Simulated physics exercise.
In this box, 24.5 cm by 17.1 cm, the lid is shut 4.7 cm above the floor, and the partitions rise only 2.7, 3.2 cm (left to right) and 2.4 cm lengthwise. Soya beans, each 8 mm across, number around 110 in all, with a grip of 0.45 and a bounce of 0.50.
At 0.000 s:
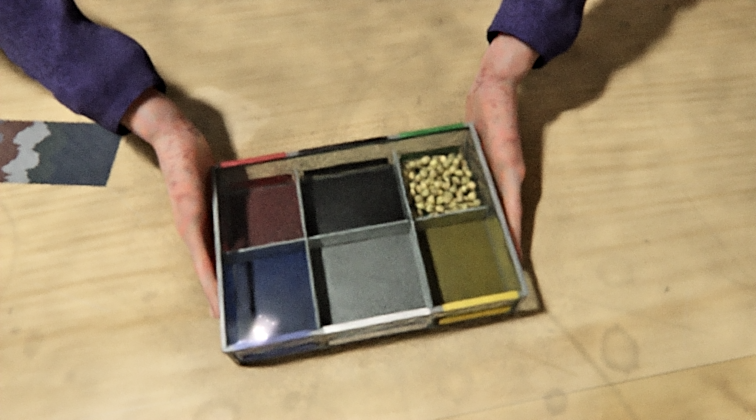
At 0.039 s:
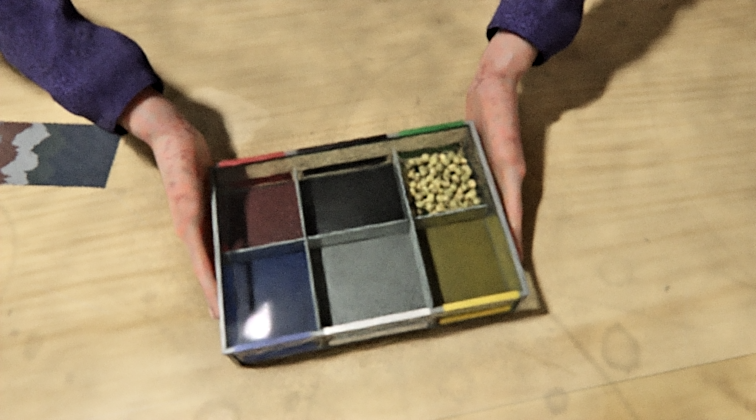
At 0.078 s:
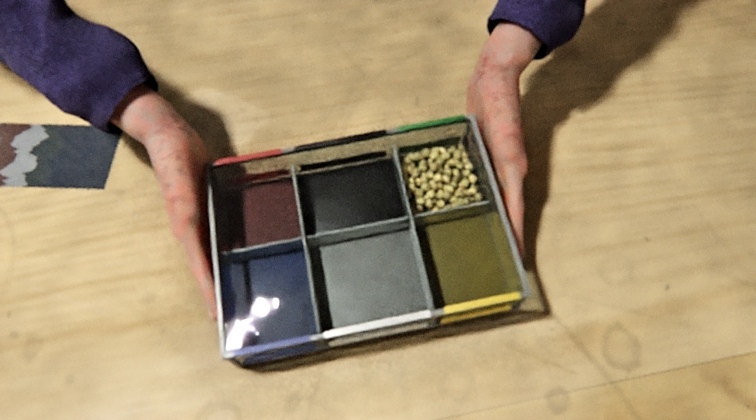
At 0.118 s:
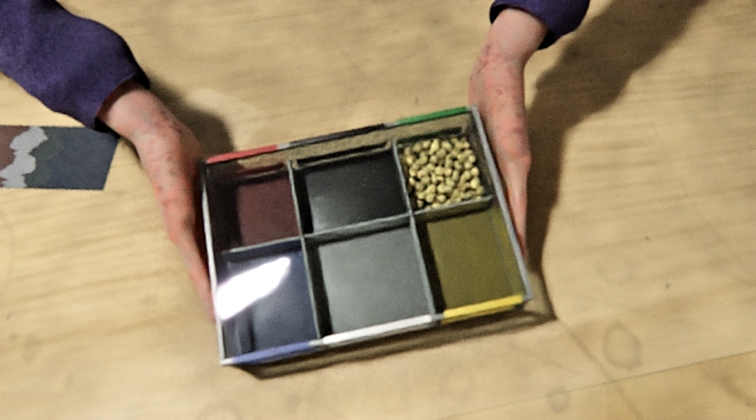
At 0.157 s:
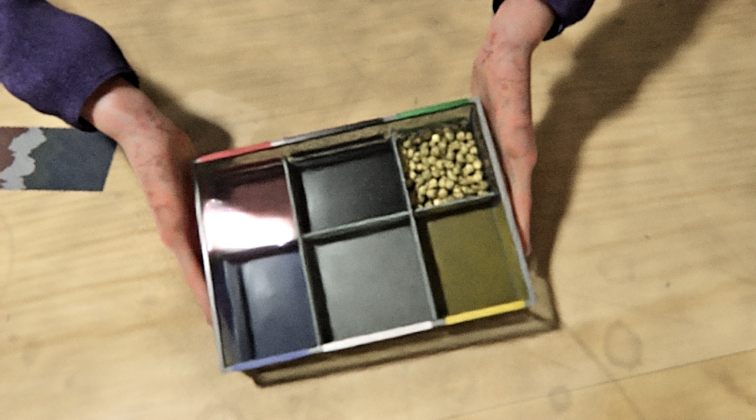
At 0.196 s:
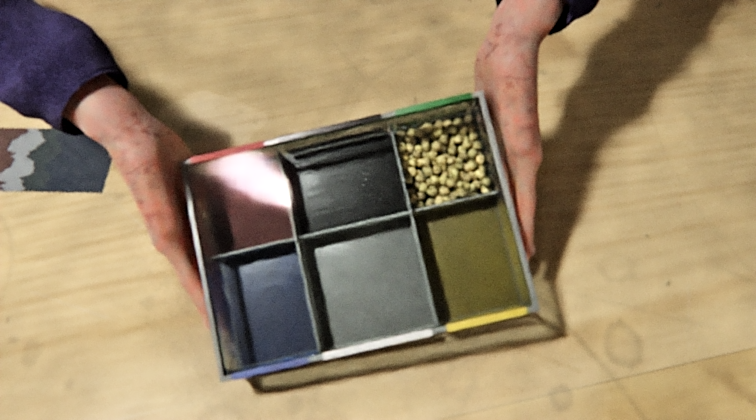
Two hands in purple sleeves grip the ends of a clear-lidded box above a pale wooden surface, seen from overhead. Its six compartments have red, black and green edges behind, blue, white and yellow in front, with pale beans filling only the green one, and a dark patterned card lies left. The hands tilt the box, slowly then faster, its left front corner lowest, while glare slides from blue to red and the beans stay bunched.
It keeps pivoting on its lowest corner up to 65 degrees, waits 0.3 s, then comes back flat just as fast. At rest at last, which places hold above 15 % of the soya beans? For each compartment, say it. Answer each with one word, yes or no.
Red: No. Blue: No. Green: Yes. Yellow: Yes. White: No. Black: No.
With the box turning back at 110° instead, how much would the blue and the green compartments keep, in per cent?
In per cent, blue 25 and green 0.
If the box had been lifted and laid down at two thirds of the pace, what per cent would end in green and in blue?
The green compartment would end with 85 per cent, the blue one with 0 per cent.
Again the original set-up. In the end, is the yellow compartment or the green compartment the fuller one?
The larger amount is in the green one.
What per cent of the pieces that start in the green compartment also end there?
My estimate is roughly 70 percent.
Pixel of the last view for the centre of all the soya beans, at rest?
Close to pixel (430, 213).
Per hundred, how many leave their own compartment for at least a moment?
That share comes to about 25 per cent.
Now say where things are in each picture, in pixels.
Box tilt 0 degrees, front corners at (227, 347) and (523, 292); green 100 %, in the first frame.
Box tilt 1 degrees, front corners at (227, 349) and (524, 291), in the second frame.
Box tilt 4 degrees, front corners at (227, 353) and (525, 292), lowest corner left front, in the third frame.
Box tilt 9 degrees, front corners at (226, 360) and (527, 295), lowest corner left front, in the fourth frame.
Box tilt 16 degrees, front corners at (226, 368) and (530, 300), lowest corner left front, in the fifth frame.
Box tilt 22 degrees, front corners at (225, 376) and (533, 306), lowest corner left front; green 100 %. The box's pace is about 160 degrees a second, in the sixth frame.
After 0.71 s, tilt 65 degrees; green 80 %, yellow 15 %, white 5 %.
After 1.06 s, tilt 36 degrees; green 75 %, yellow 20 %, white 5 %.
Then, at 1.49 s, tilt 0 degrees; green 75 %, yellow 20 %, white 5 %.
By 1.8 s all is still; red 0 %, blue 0 %, green 75 %, yellow 20 %, white 5 %, black 0 %.
